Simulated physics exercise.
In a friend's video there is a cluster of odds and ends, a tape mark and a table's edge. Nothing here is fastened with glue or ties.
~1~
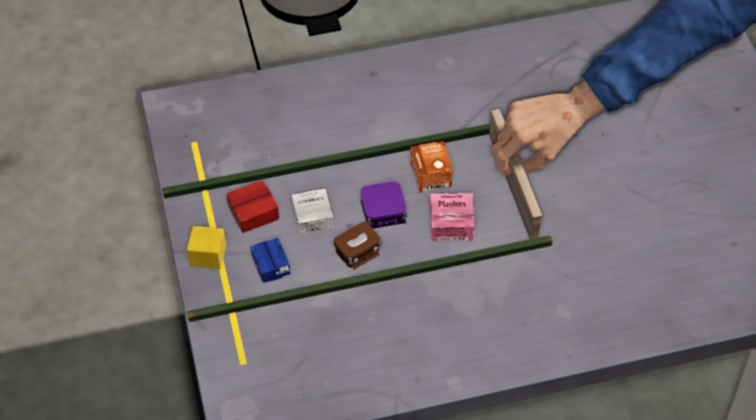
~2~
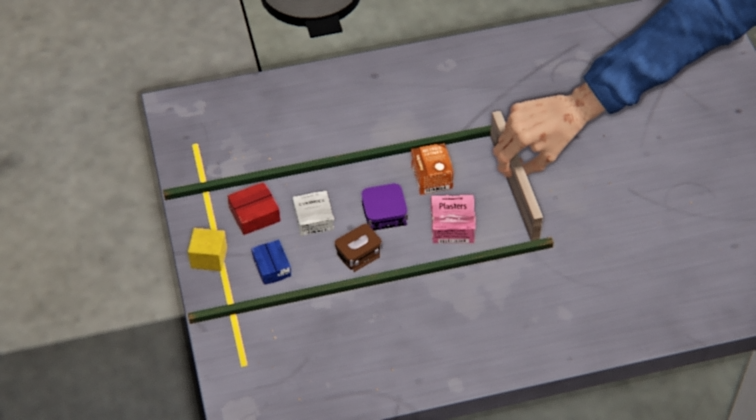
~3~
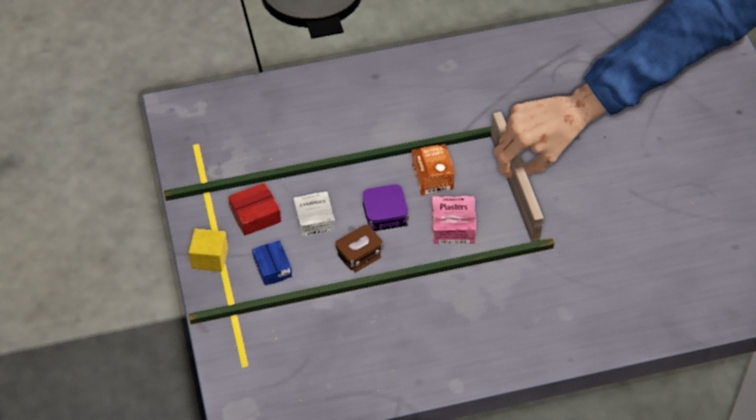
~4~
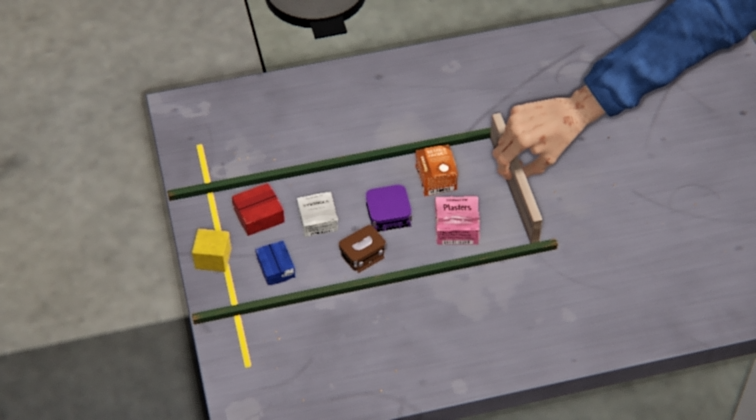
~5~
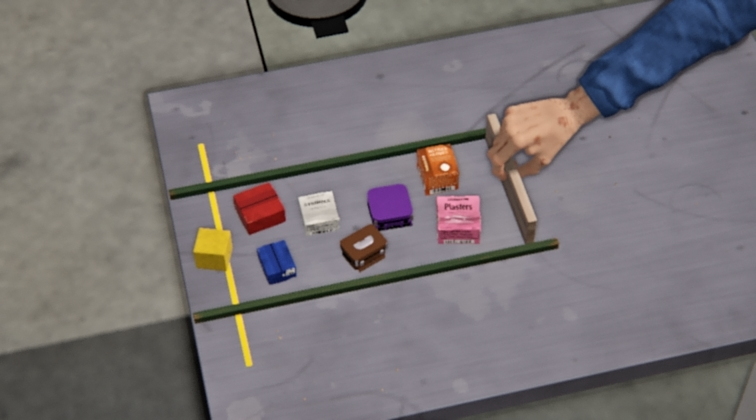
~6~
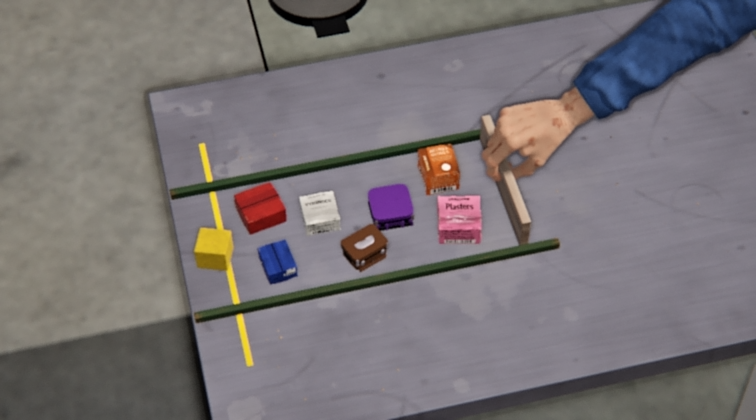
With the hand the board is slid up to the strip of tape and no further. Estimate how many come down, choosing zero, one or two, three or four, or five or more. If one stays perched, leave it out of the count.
It ends with five or upward gone from the table.
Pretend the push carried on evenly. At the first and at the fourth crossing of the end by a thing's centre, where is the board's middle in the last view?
Around (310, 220); afterwards around (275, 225).
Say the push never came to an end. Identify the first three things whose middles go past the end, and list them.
They are the red box, then the yellow block, then the blue box.
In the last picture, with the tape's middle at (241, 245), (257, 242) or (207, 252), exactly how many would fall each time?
5, 4, 6.
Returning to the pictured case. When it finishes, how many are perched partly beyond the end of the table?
Count of overhanging things: 0.
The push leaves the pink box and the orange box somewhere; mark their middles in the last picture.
Taking them in turn, first comes (209, 274), then (200, 217).
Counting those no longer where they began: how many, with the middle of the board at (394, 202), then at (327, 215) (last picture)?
The first number is 6, the next one 8.
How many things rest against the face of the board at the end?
It touches 2.
Soon after, none off yet; yellow block at rest near (214, 249); red box at rest near (260, 208); blue box at rest near (278, 262).
After that, none off yet; yellow block at rest near (214, 249); red box displaced about its own width near (211, 209); blue box displaced a little near (259, 266).
And then, one off so far; yellow block displaced about its own width near (178, 256); red box on its way down near (148, 262); blue box displaced well along near (188, 293).
In the end, the number that fall off is five or more; gone, purple case, brown case, white box, blue box, red box and yellow block.
